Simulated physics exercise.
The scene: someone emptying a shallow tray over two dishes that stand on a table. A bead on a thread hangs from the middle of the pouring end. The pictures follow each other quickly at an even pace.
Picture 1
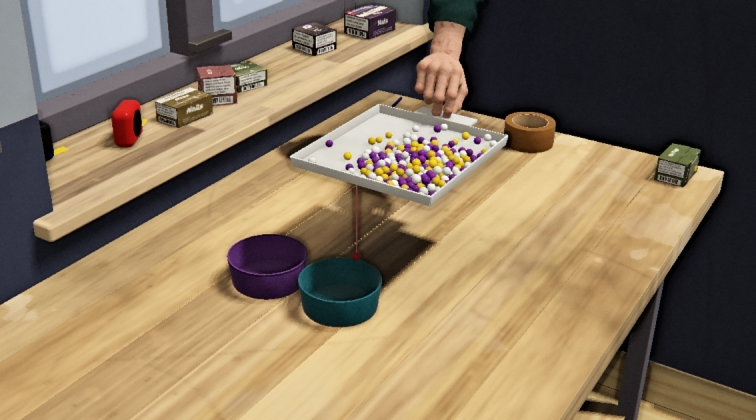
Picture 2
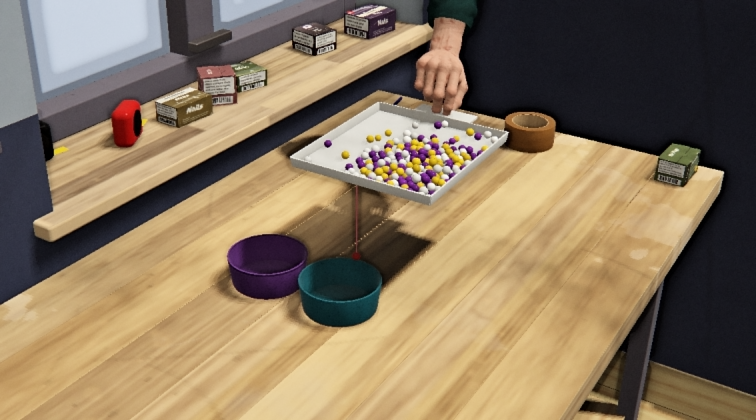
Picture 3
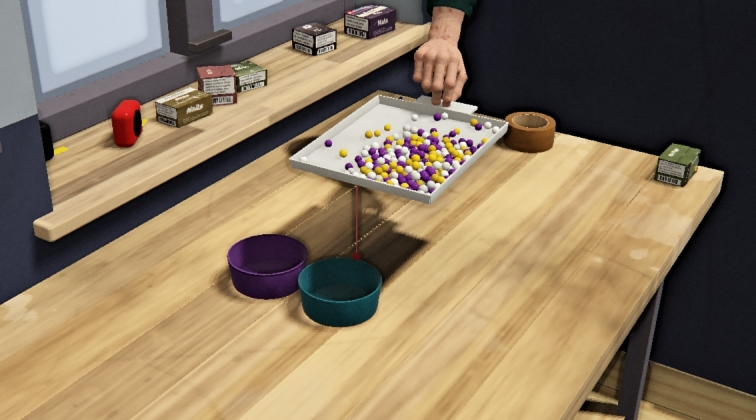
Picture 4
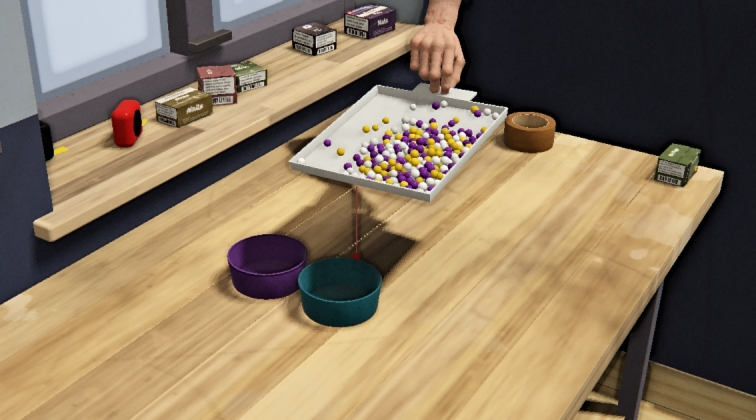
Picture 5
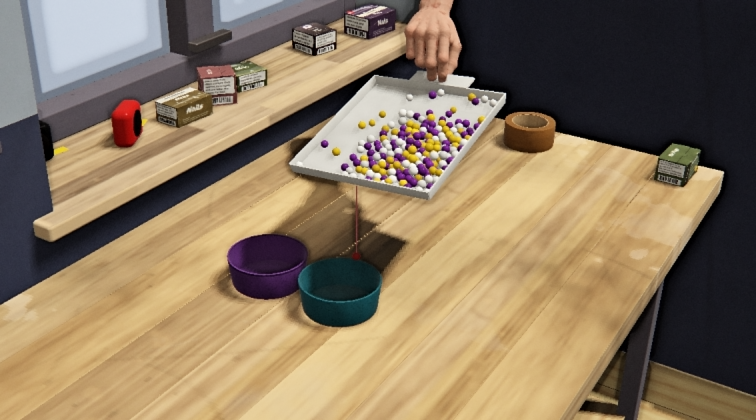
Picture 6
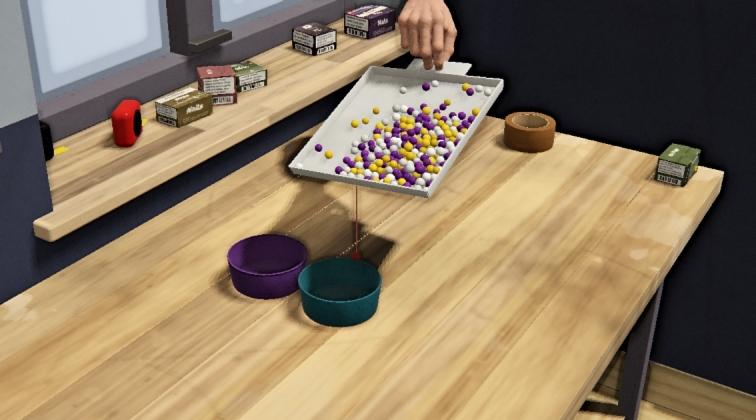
In this clip, a hand gradually raises the far end of a shallow tray of purple, yellow and white beads above a purple dish and a teal dish, tilting it toward its near left corner as the beads shift slightly.
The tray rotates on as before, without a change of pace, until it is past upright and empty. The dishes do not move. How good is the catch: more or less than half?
They take the larger part between them.
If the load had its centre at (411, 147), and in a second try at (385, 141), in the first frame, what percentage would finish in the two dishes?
Roughly 80 per cent, and 90 per cent.
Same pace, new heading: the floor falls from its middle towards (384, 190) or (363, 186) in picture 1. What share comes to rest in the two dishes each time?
Roughly 20 per cent, and 40 per cent.
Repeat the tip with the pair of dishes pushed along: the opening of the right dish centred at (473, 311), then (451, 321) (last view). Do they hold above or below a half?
The first try: Under half. The second: The smaller part.
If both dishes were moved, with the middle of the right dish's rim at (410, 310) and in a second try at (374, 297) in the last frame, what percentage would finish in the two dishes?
In turn 40 and 70 in a hundred.
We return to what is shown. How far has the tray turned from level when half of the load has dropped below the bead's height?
Around 90° of tilt.
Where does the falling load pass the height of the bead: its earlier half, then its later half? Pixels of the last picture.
Early half (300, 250), late half (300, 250).
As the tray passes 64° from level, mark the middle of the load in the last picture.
Near (349, 162).
Shortly afterwards, tray tipped steeply; the bulk on the tray; only a few in the right dish; only a few in the left dish; only a few outside both; a little in the air.
Next, tray tipped past a quarter turn; a little on the tray; near a quarter in the right dish; near a third in the left dish; a little outside both; a little in the air.
Some moments later, tray tipped past a quarter turn; near a third in the right dish; near half in the left dish; near a quarter outside both.
In the end, tray tipped past a quarter turn; near a third in the right dish; near half in the left dish; near a quarter outside both.
